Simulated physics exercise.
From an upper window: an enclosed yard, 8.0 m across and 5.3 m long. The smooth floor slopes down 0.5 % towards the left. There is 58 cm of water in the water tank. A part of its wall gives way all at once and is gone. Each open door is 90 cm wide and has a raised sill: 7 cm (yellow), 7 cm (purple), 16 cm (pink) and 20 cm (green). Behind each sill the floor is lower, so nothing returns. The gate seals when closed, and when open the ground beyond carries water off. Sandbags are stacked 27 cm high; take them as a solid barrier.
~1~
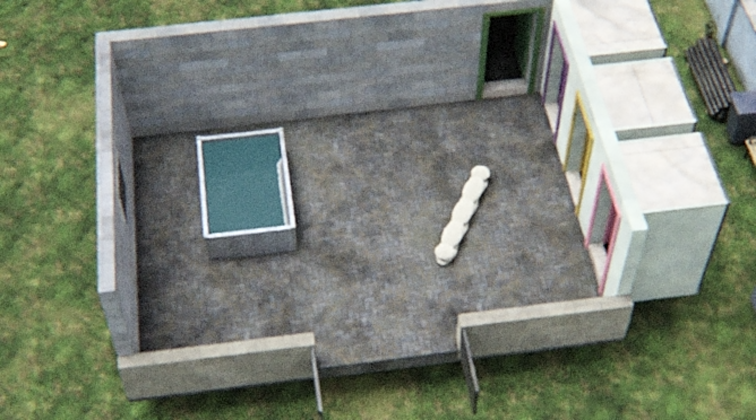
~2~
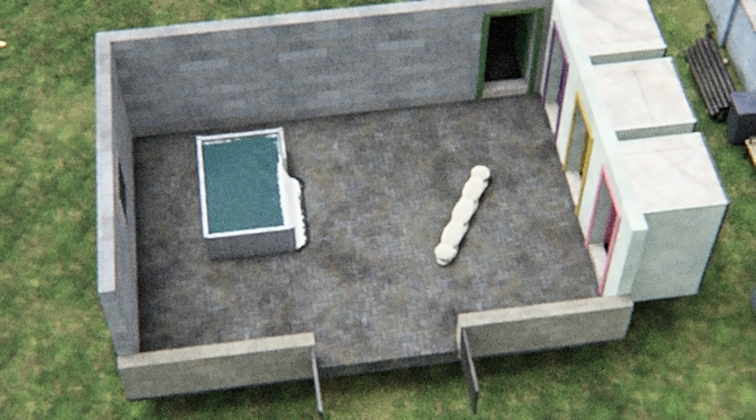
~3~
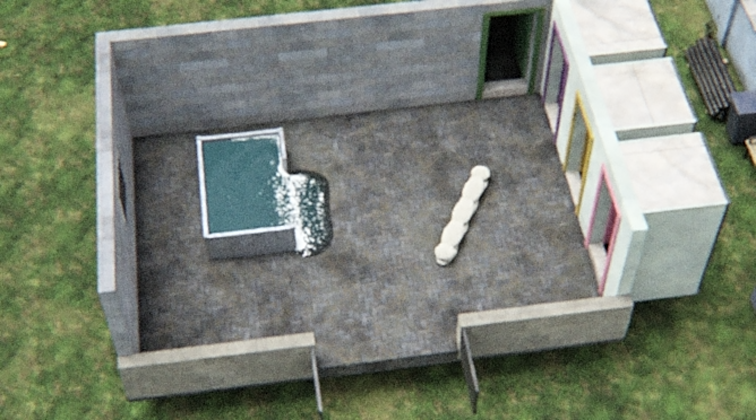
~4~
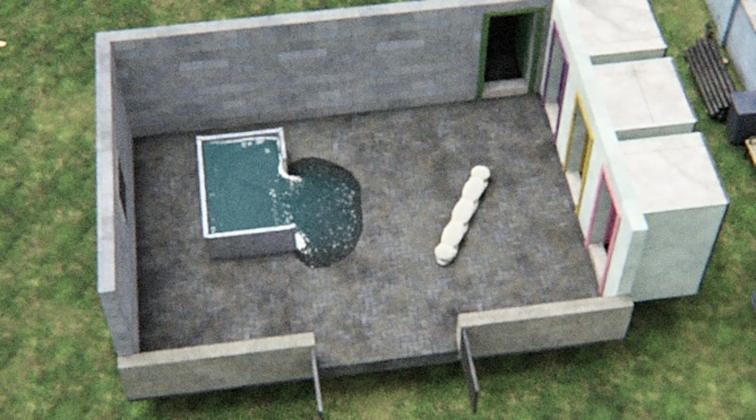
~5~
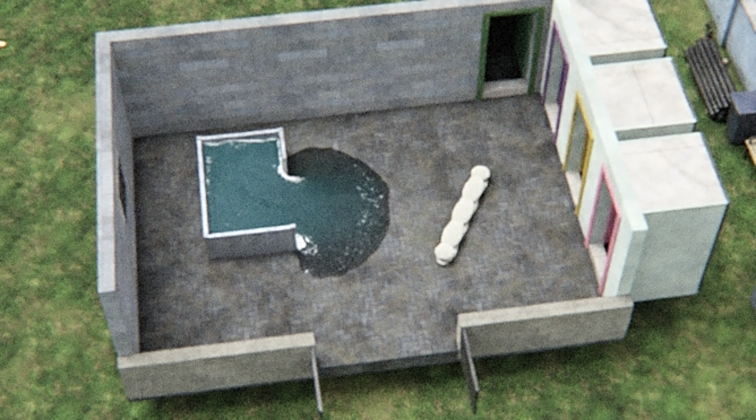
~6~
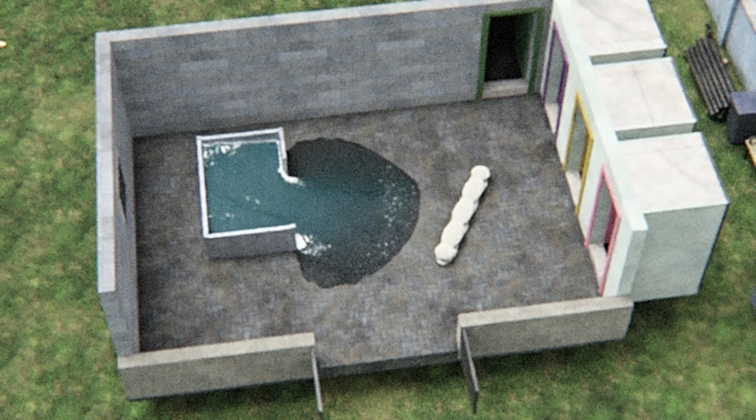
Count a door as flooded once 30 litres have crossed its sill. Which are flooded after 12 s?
Within that time: At the yellow door it keeps below the limit; at the purple door it exceeds the limit; at the pink door it does not reach the limit; at the green door it does not reach the limit.
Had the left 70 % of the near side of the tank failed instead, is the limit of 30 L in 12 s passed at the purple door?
Against that limit: Purple below.
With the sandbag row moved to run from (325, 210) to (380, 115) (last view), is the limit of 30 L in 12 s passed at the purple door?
Against that limit: Purple below.
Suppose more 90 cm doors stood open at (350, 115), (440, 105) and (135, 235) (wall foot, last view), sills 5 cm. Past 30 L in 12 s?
In that order: Below, past it, below.
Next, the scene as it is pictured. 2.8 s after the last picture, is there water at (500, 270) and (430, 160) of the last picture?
In that order: Not reached, flooded.
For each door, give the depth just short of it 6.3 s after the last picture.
Depths in cm: Yellow 4, purple 9, pink 6, green 9.
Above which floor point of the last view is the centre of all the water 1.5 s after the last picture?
Around (349, 207).
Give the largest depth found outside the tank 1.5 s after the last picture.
About 25 cm.
Then, 0.7 s after the last picture water covers 25 % of the floor and is deepest (30 cm) near (449, 227); yellow door not reached, purple door not reached, pink door not reached, green door not reached.
Then, 1.5 s after the last picture water covers 40 % of the floor and is deepest (25 cm) near (429, 229); yellow door not reached, purple door 10 cm at the sill, 0 L in, pink door not reached, green door not reached.
Then, 2.8 s after the last picture water covers 45 % of the floor and is deepest (22 cm) near (523, 99); yellow door 1 cm at the sill, 0 L in, purple door 17 cm at the sill, 38 L in, pink door not reached, green door 17 cm at the sill, 0 L in.
Then, 6.3 s after the last picture water covers 70 % of the floor and is deepest (10 cm) near (456, 259); yellow door 4 cm at the sill, 1 L in, purple door 9 cm at the sill, 114 L in, pink door 6 cm at the sill, 0 L in, green door 9 cm at the sill, 1 L in.
Then, 11.3 s after the last picture water covers 85 % of the floor and is deepest (6 cm) near (547, 327); yellow door 3 cm at the sill, 1 L in, purple door 3 cm at the sill, 118 L in, pink door 5 cm at the sill, 0 L in, green door 3 cm at the sill, 1 L in.
